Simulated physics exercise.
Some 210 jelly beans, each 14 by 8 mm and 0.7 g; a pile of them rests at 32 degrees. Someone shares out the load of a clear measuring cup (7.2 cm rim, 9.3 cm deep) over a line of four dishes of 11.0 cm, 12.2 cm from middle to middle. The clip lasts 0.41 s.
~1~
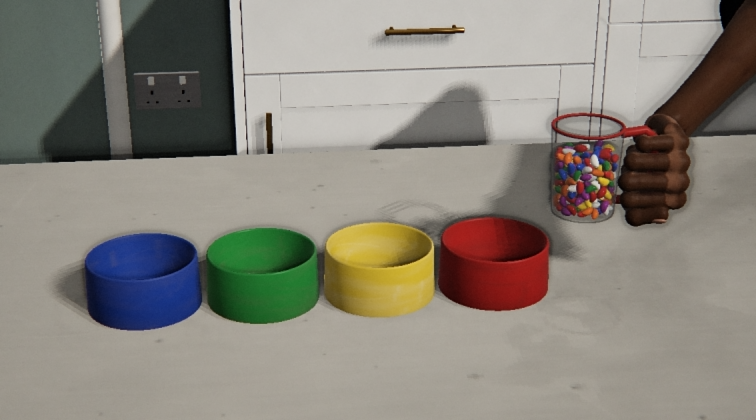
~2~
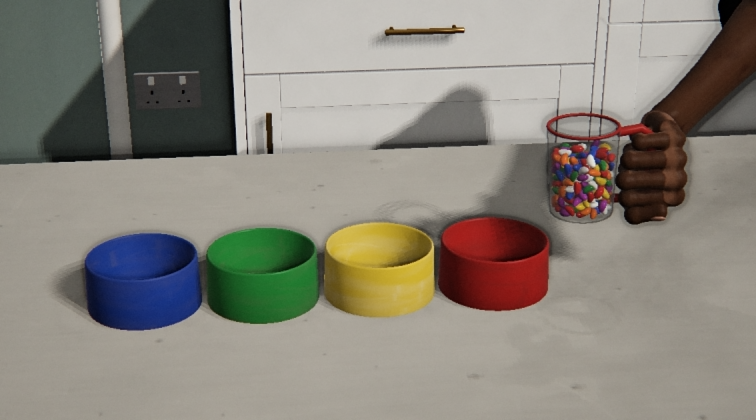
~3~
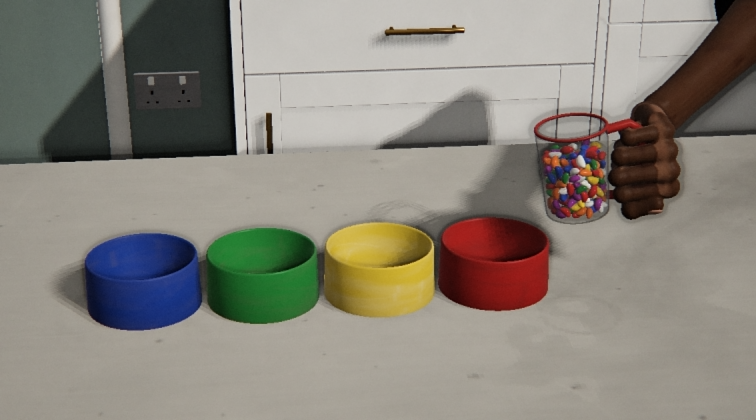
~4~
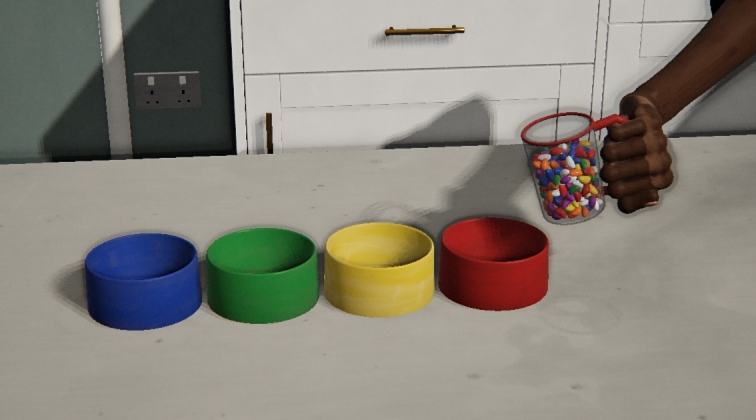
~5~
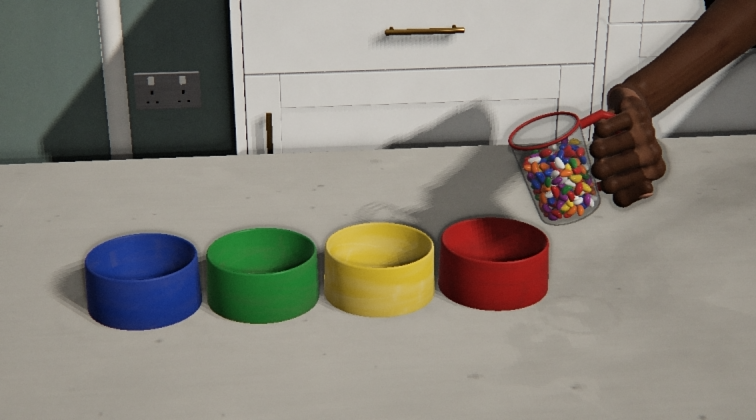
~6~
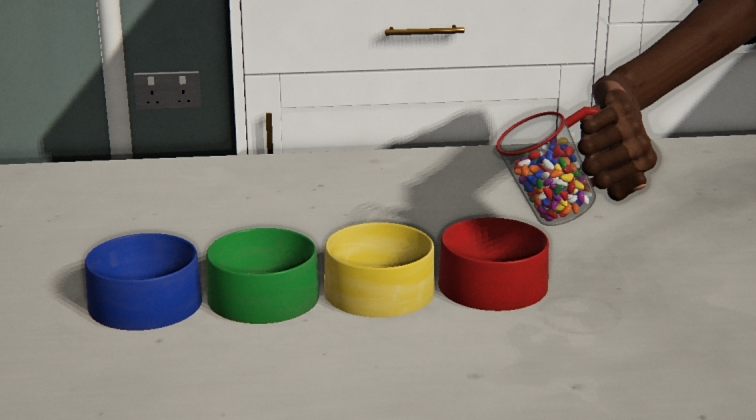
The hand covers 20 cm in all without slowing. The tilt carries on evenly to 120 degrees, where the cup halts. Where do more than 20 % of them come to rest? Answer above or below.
Red: Below, blue: Below, green: Below, yellow: Above, counter: Below.
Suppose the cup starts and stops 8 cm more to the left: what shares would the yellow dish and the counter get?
Yellow 0; counter 0.
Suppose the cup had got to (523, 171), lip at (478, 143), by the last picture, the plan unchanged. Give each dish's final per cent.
Red 0, blue 0, green 0, yellow 80.
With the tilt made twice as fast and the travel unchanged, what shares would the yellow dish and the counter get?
Then: Yellow 50; counter 30.
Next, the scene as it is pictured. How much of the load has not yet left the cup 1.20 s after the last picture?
About 65 per cent.
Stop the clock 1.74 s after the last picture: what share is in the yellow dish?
About 95 per cent by then.
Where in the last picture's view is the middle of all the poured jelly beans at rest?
Around (363, 275).
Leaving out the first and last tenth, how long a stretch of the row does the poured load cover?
Some 6 cm.
Then, 0.71 s after the last picture, tilt 82 degrees; cup holds 100 %.
Then, 1.20 s after the last picture, tilt 118 degrees; cup holds 65 %, yellow 35 %.
Then, 1.74 s after the last picture, tilt 120 degrees; cup holds 0 %, yellow 95 %.
In the end, red 0 %, blue 0 %, green 0 %, yellow 95 %, counter 5 %.
